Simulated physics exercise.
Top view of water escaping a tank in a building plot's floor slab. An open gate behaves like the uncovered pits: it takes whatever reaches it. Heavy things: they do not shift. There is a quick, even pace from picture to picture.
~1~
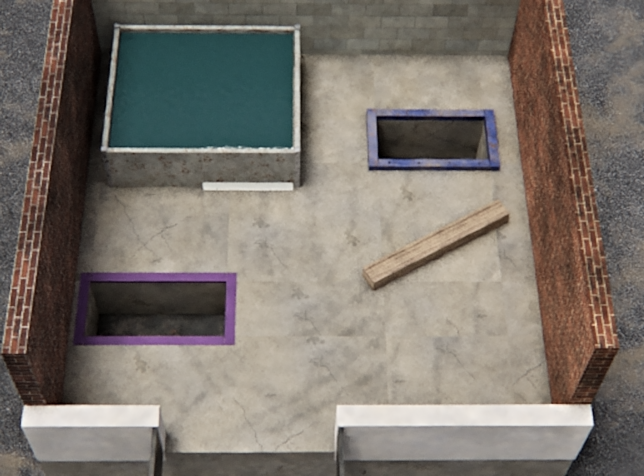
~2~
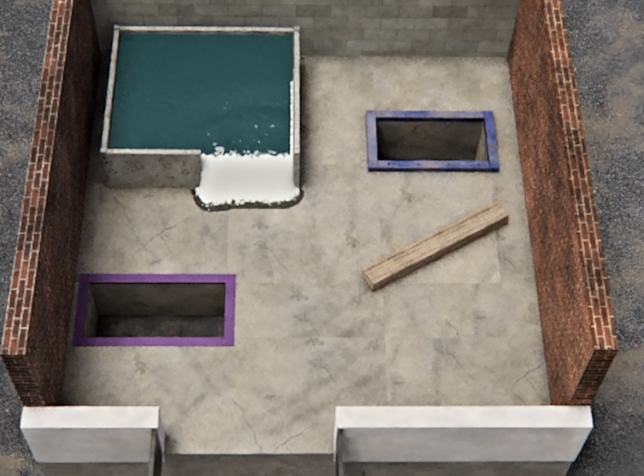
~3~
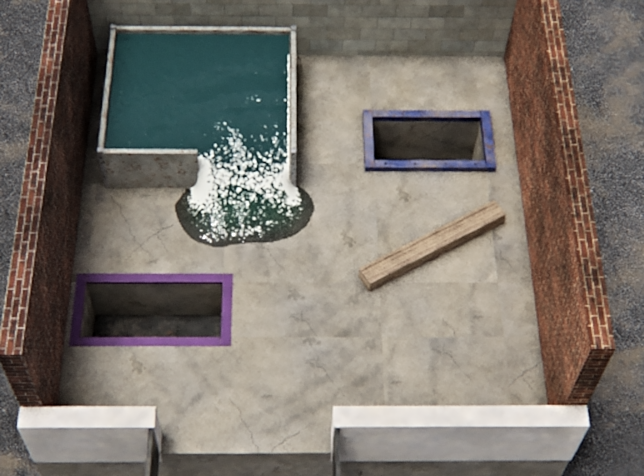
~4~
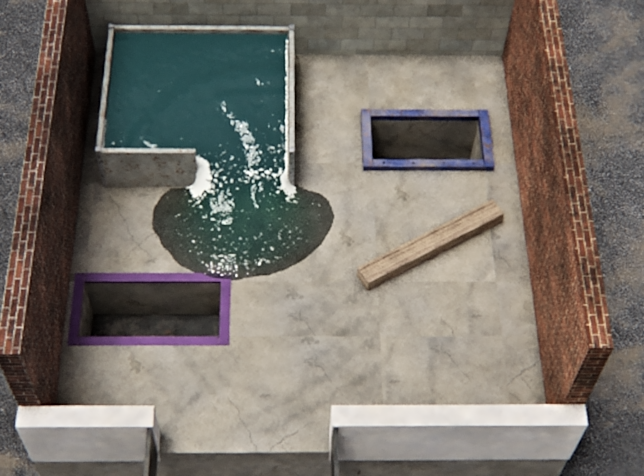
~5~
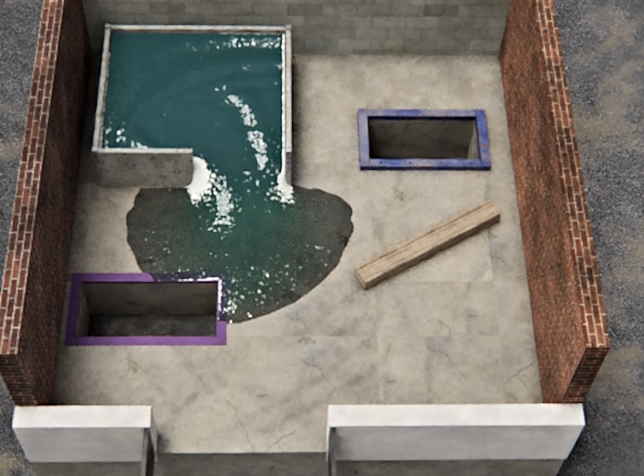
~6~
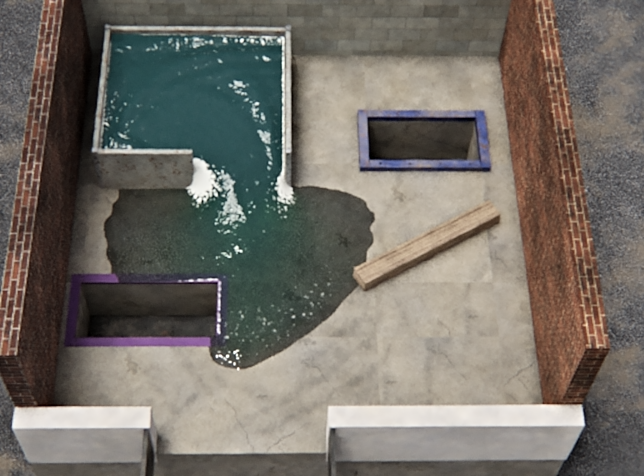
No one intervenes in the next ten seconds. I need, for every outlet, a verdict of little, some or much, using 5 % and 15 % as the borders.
Verdicts: Gate, much; blue pit, little; purple pit, much.
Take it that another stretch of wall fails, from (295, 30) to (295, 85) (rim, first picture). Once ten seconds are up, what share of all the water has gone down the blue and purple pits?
Shares: Blue at 35 percent, purple at 8 percent.
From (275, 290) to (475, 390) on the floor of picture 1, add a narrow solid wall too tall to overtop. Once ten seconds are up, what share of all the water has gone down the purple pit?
The purple pit takes 35 per cent.
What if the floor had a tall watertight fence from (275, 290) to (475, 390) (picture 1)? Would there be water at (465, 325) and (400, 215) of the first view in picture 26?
Taking them in the order asked, the first is inundated and the second is inundated.
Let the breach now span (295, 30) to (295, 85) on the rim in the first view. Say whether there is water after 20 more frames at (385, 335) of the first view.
Untouched.
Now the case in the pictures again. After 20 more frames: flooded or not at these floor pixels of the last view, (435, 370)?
Verdict: That spot is submerged.
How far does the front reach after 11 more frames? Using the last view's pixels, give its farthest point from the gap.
Roughly (546, 431).
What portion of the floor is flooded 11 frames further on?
45 %, roughly.
A moment on, water covers 35 % of the floor; the gate 1 %, the blue pit 0 %, the purple pit 5 %.
Next, water covers 45 % of the floor; the gate 6 %, the blue pit 0 %, the purple pit 10 %.
Then, water covers 55 % of the floor; the gate 12 %, the blue pit 0 %, the purple pit 16 %.
Later, water covers 65 % of the floor; the gate 20 %, the blue pit 0 %, the purple pit 22 %.
In the end, water covers 75 % of the floor; the gate 27 %, the blue pit 0 %, the purple pit 26 %.
